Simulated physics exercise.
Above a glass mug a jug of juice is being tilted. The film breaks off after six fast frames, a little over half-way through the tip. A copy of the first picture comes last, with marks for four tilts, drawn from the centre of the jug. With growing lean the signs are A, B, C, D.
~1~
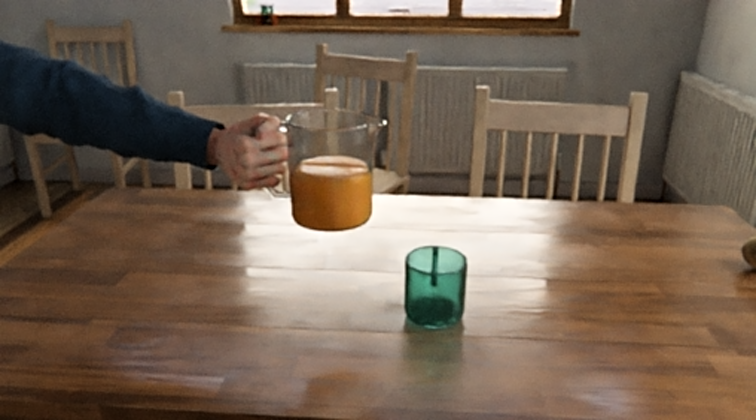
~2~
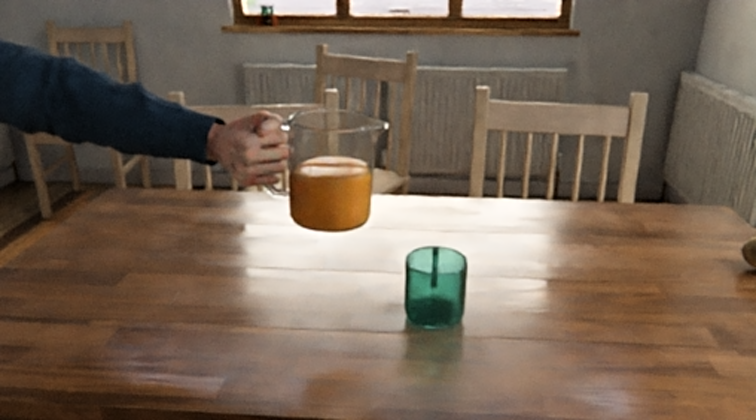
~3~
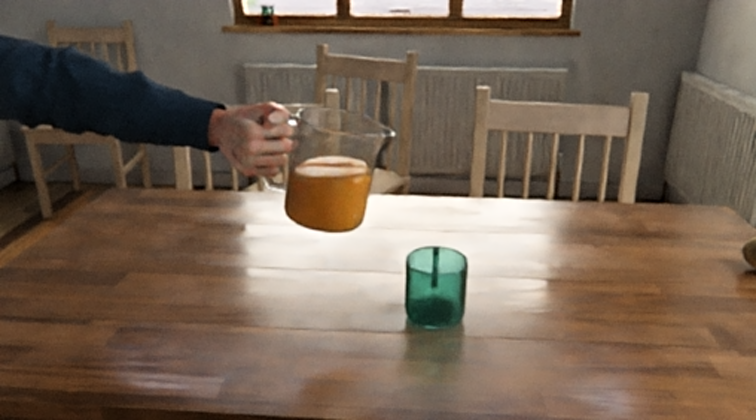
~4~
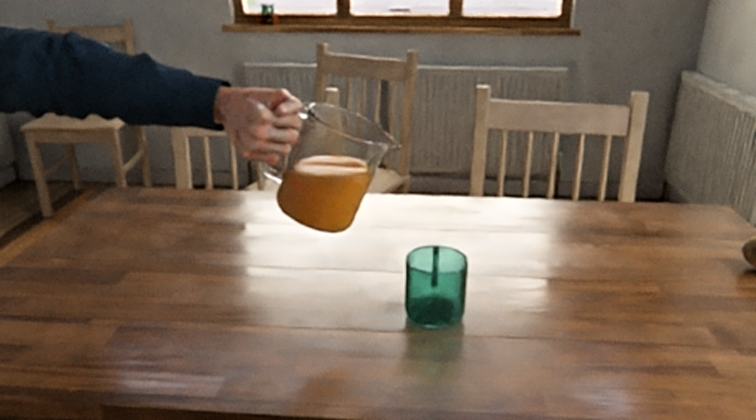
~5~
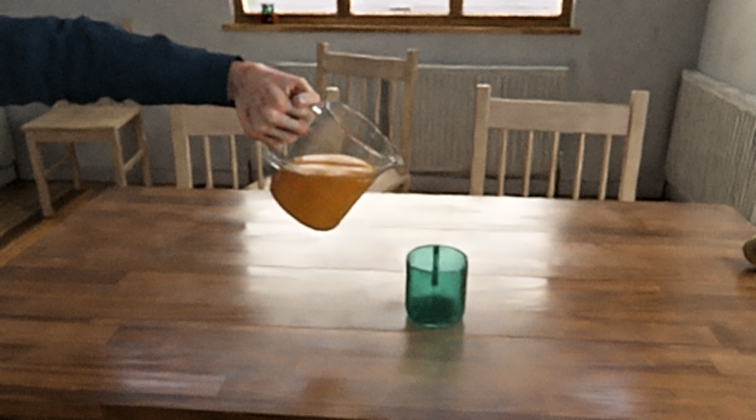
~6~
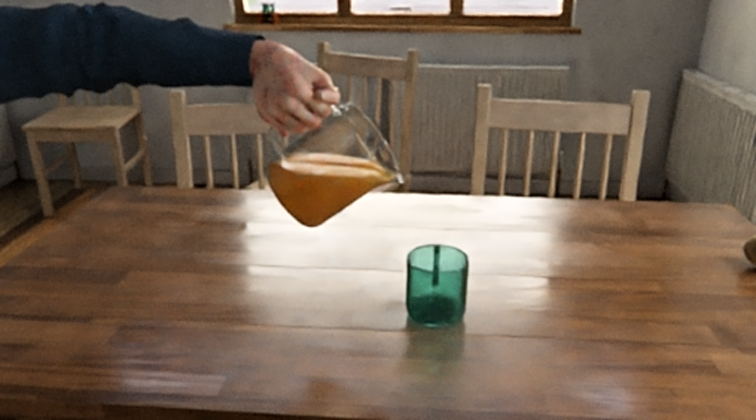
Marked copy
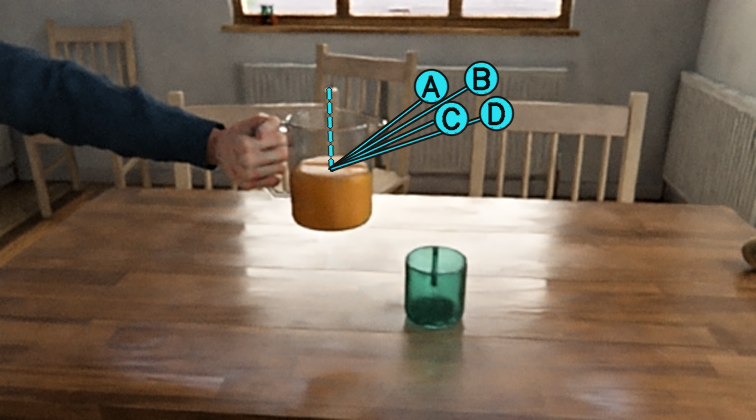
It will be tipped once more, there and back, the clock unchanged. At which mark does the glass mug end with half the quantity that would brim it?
D is best.
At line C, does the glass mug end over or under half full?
Under.
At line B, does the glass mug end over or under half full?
Under half.
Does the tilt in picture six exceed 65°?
No.
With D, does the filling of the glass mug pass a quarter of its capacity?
Yes, it does.
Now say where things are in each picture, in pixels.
In the first frame, upright, lip at (384, 123); rim of the glass mug round (436, 259); nothing has left yet.
In the second frame, tipped about 3°, lip at (387, 126); nothing has left yet.
In the third frame, tipped about 11°, lip at (393, 134); nothing has left yet.
In the fourth frame, tipped about 23°, lip at (399, 147); nothing has left yet.
In the fifth frame, tipped about 37°, lip at (403, 163); nothing has left yet.
In the sixth frame, tipped about 53°, lip at (402, 181); nothing has left yet.
On the marked copy, A at (420, 101); B at (466, 87); C at (433, 122); D at (480, 118).
If A is chosen, the glass mug ends with about 5 % of what it can hold.
If B is chosen, the glass mug ends with about 16 % of what it can hold.
If C is chosen, the glass mug ends with about 31 % of what it can hold.
If D is chosen, the glass mug ends with about 49 % of what it can hold.
